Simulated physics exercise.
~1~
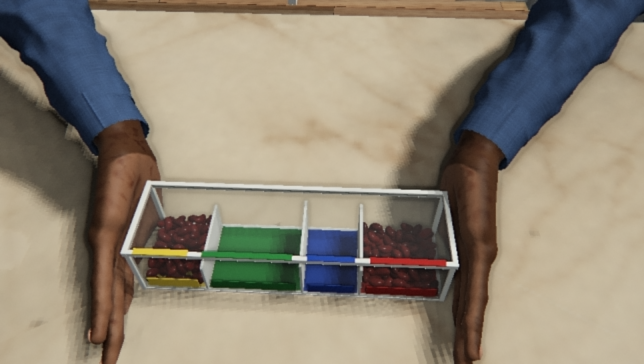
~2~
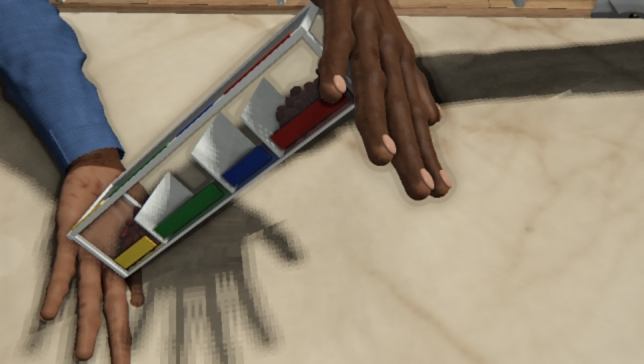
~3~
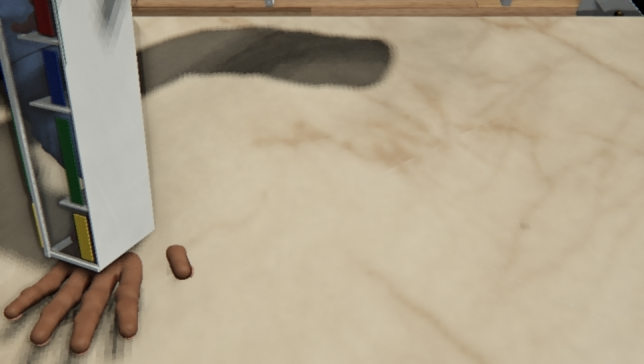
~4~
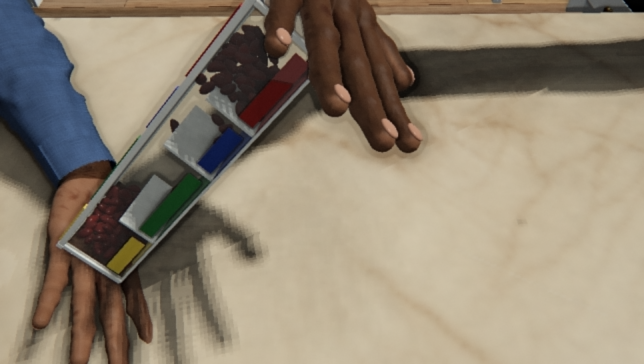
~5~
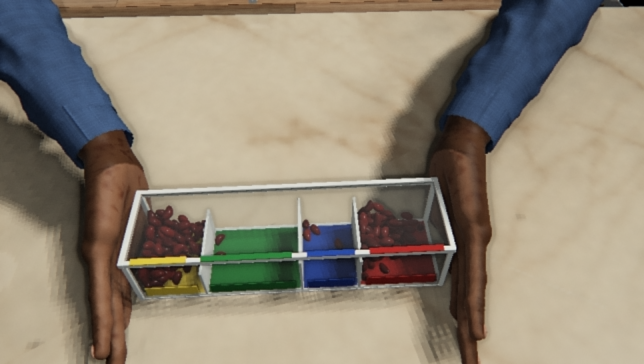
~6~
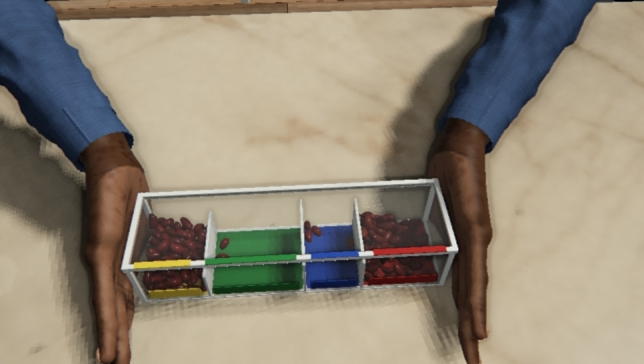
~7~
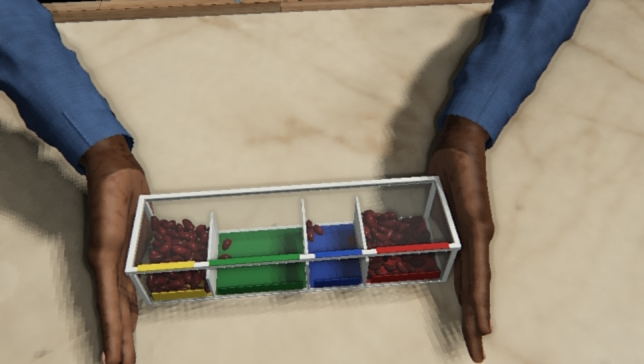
On a marble surface, two hands tip a divided box of beans upright and lower it flat.
